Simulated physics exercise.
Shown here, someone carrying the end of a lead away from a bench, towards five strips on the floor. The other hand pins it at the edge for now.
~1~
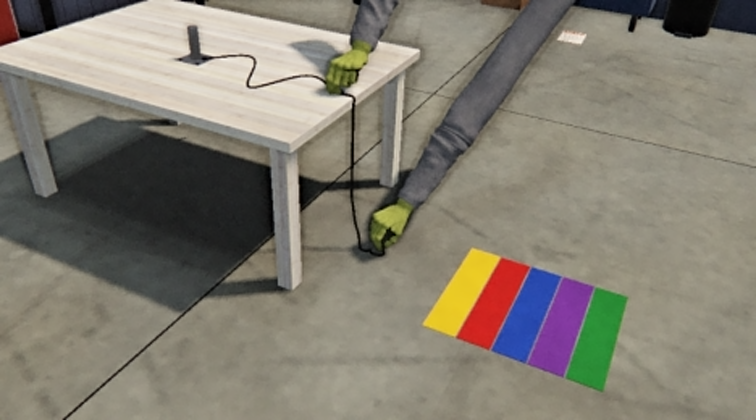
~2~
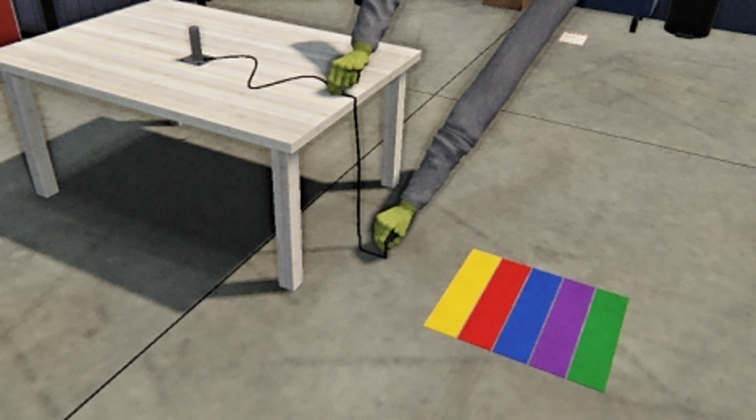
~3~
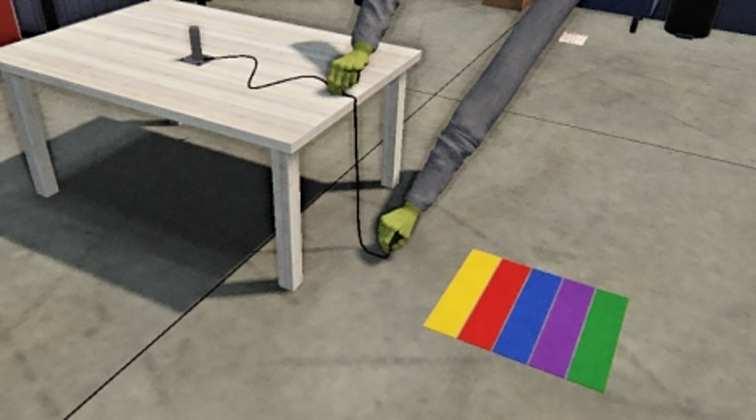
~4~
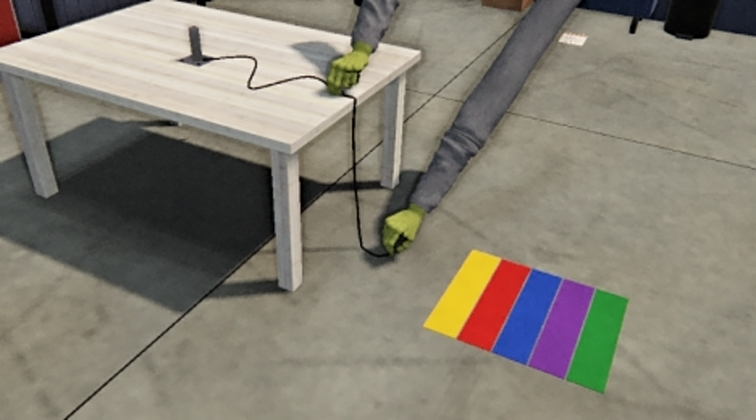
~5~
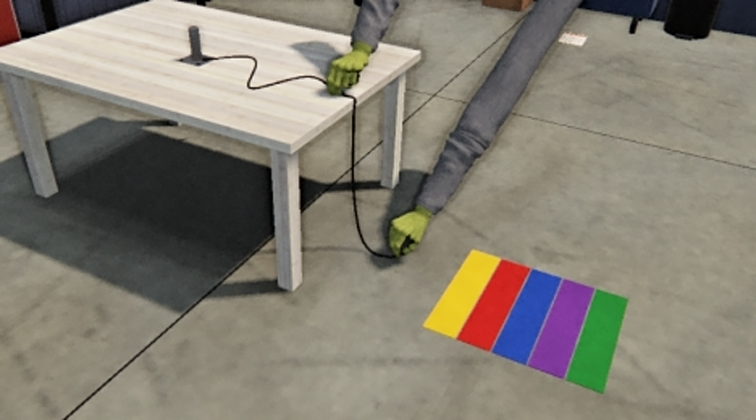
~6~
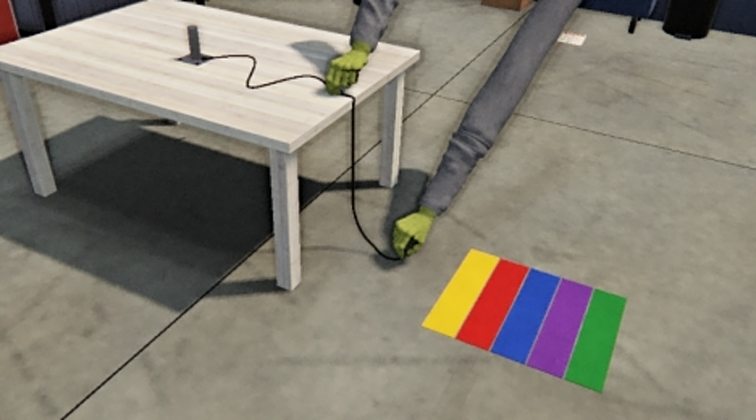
The footage shows one green-gloved hand pressing a black cord against the edge of a pale wooden table while another, low near the floor, moves the cord's end slightly right, towards yellow, red, blue, purple and green strips.
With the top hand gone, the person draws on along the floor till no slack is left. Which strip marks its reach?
The end stops over the green strip.
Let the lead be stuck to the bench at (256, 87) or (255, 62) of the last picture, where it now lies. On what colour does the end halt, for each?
Taking them in turn: Blue; purple.
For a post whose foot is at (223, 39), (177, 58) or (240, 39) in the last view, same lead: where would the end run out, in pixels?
Near (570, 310), (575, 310) and (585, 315).
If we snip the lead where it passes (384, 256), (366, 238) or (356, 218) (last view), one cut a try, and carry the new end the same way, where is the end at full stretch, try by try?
The places are (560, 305), (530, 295) and (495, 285).
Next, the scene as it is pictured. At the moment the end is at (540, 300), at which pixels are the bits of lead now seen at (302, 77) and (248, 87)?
About (356, 115), and the other about (310, 89).
A little later, end near (540, 300); over blue.
Next, end near (577, 312); over purple.
When it is tight, end near (599, 319); over green. It gets as far as the green strip.
